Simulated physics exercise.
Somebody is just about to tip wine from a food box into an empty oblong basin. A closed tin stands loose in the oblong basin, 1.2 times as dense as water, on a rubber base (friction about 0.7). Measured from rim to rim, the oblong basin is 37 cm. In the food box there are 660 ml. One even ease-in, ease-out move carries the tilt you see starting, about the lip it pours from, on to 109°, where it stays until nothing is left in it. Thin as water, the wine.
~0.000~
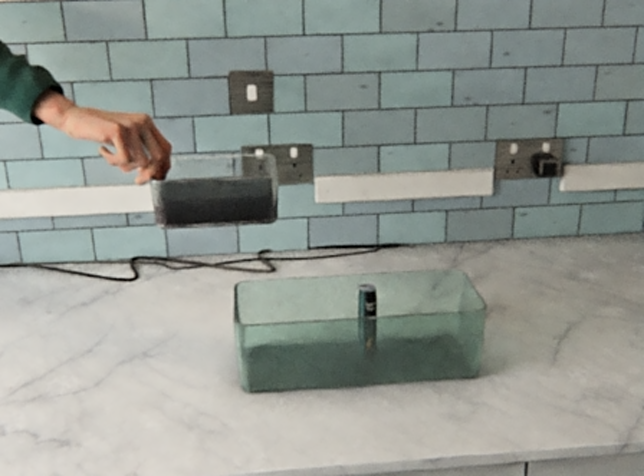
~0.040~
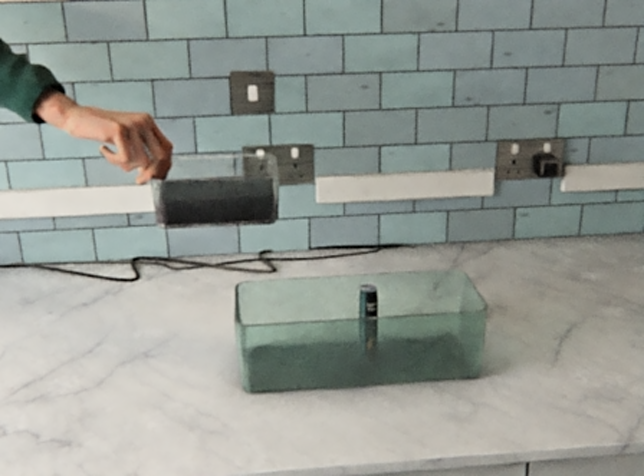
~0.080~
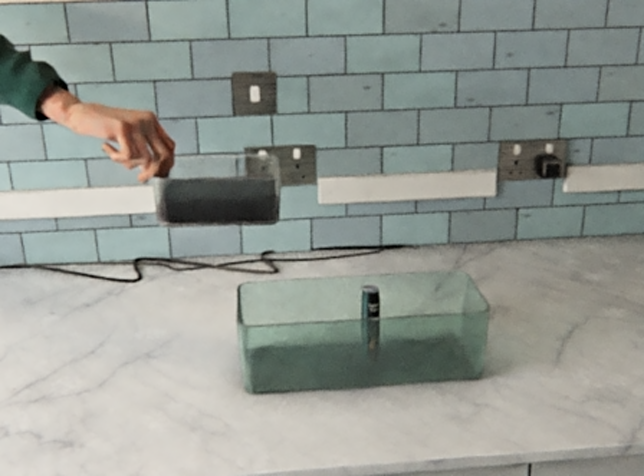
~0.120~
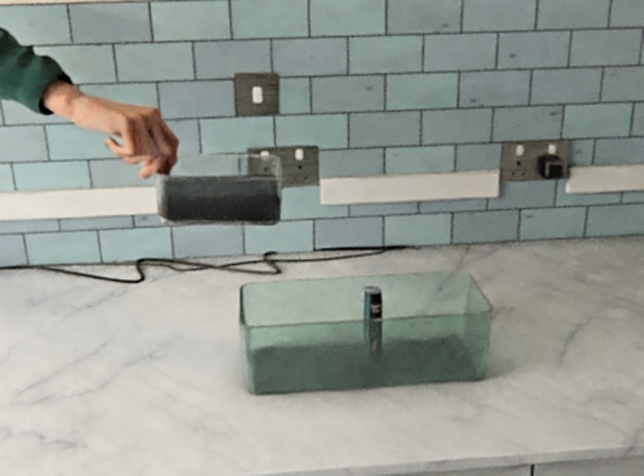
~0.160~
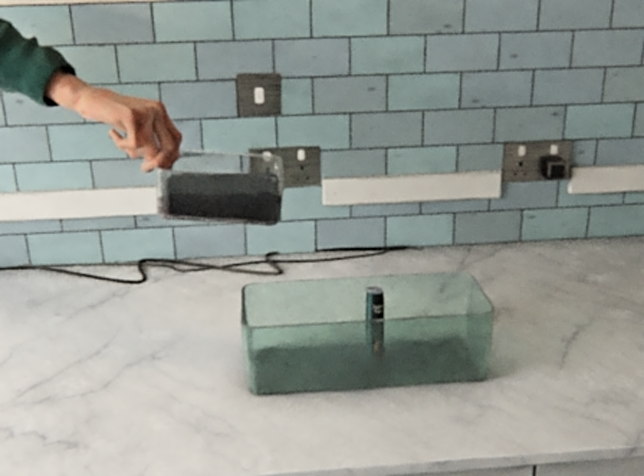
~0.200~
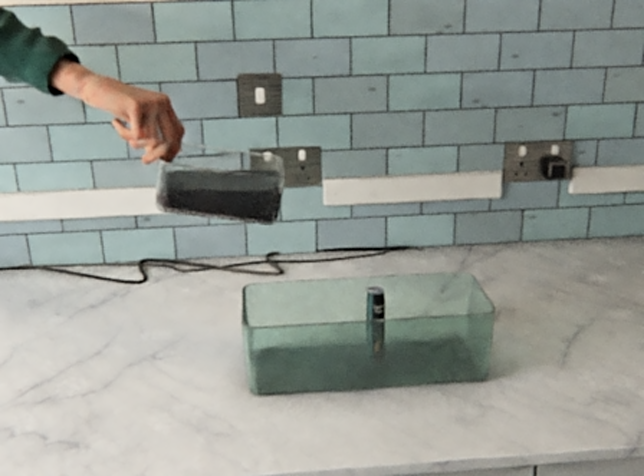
A hand in a green sleeve holding a clear box of dark liquid above a greenish basin and slowly tilting it slightly rightward.
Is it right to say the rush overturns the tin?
Wrong.
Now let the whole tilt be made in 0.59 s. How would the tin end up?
Then the tin does not tip.
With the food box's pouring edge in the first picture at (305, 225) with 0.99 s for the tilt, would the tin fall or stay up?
Result: Tin upright.
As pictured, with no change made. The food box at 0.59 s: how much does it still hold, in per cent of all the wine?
Roughly 54 per cent.
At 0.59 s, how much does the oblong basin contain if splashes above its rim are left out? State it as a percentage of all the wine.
Roughly 1 percent of it.
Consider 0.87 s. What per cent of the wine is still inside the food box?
I'd estimate some 9 per cent.
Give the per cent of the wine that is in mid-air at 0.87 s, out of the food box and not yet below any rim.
22 in a hundred, give or take.
Then, 0.59 s in, the tilt is 70° and 54 per cent is still to pour; the tin stands where it began.
Then, 0.87 s in, the tilt is 105° and 9 per cent is still to pour; the tin stands where it began.
Then, 1.17 s in, the tilt is 109° and 0 per cent is still to pour; the tin stands where it began.
Then, 1.49 s in, the tilt is 109° and 0 per cent is still to pour; the tin stands where it began.
Finally, the tin stands where it began.
